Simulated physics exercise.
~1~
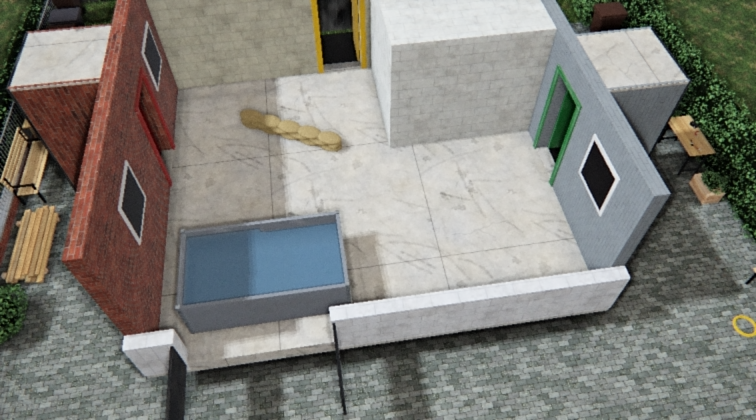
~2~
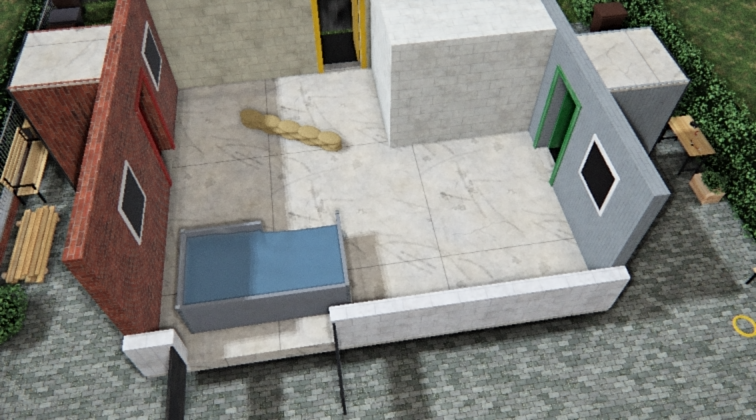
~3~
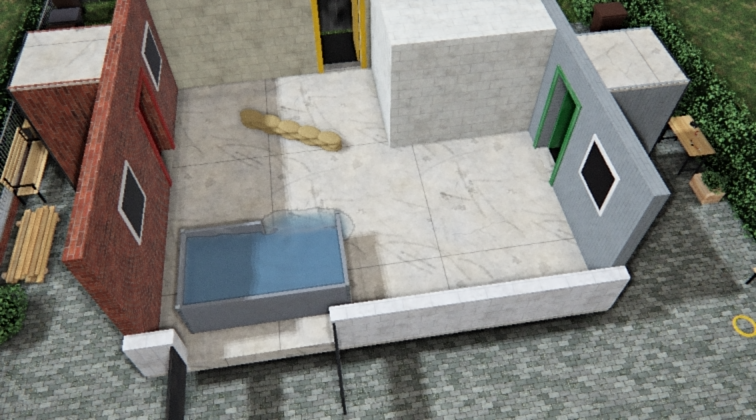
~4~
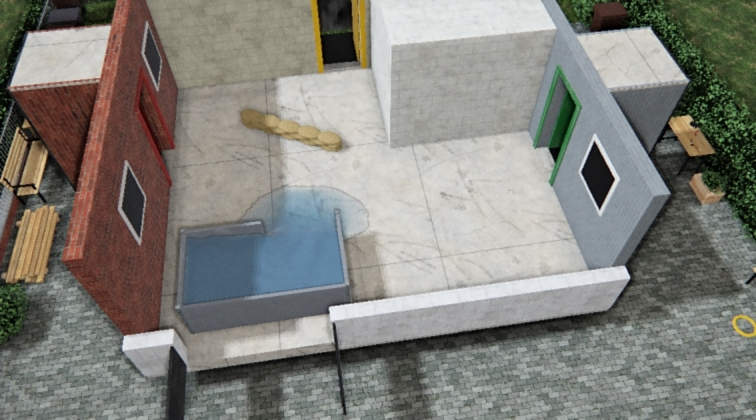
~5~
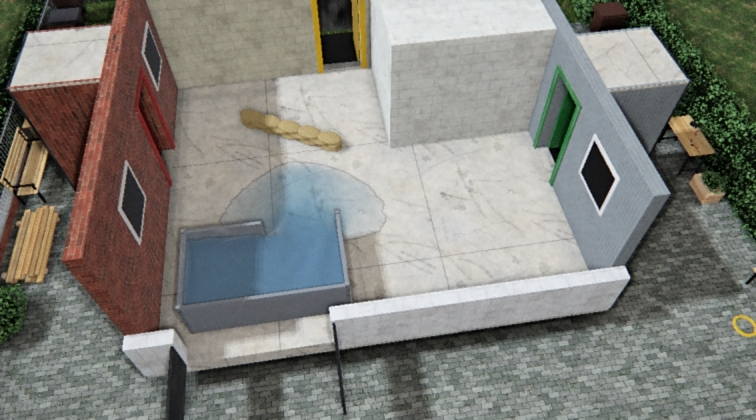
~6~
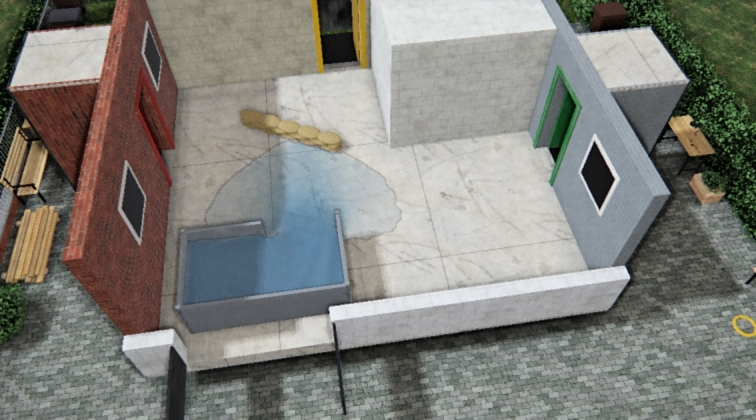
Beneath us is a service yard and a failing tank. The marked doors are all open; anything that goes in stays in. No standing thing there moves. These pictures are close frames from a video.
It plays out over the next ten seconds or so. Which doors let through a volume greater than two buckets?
In the end I predict the yellow door will overshoot two buckets, I predict the green door will overshoot two buckets, I predict the red door will overshoot two buckets.
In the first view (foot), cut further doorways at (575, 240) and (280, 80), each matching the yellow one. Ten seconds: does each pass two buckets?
First falls short, then tops the limit.
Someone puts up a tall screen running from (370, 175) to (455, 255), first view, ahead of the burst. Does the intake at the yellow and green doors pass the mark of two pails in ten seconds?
The way I see it, the yellow door exceeds the amount while the green door misses the amount.
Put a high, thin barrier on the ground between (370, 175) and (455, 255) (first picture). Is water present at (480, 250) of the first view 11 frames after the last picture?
Parched.
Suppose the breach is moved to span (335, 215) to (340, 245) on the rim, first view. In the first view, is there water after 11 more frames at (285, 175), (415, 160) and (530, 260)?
So that's left bare for the first, waterlogged for the second and waterlogged for the third.
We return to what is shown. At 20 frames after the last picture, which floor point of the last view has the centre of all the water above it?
The spot I would choose is (285, 184).
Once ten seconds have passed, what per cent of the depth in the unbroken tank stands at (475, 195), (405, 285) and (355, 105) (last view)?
Taking the places in turn, I get roughly 2, 8 and 6 percent.
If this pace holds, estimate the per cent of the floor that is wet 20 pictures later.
About 55 per cent.
A moment on, water covers 35 % of the floor; the yellow door not reached, the green door not reached, the red door wet at the sill, nothing in.
Next, water covers 40 % of the floor; the yellow door under two buckets in, the green door not reached, the red door under two buckets in.
Then, water covers 55 % of the floor; the yellow door far over two buckets in, the green door under two buckets in, the red door far over two buckets in.
Later, water covers 75 % of the floor; the yellow door far over two buckets in, the green door over two buckets in, the red door far over two buckets in.
In the end, water covers 95 % of the floor; the yellow door far over two buckets in, the green door over two buckets in, the red door far over two buckets in.
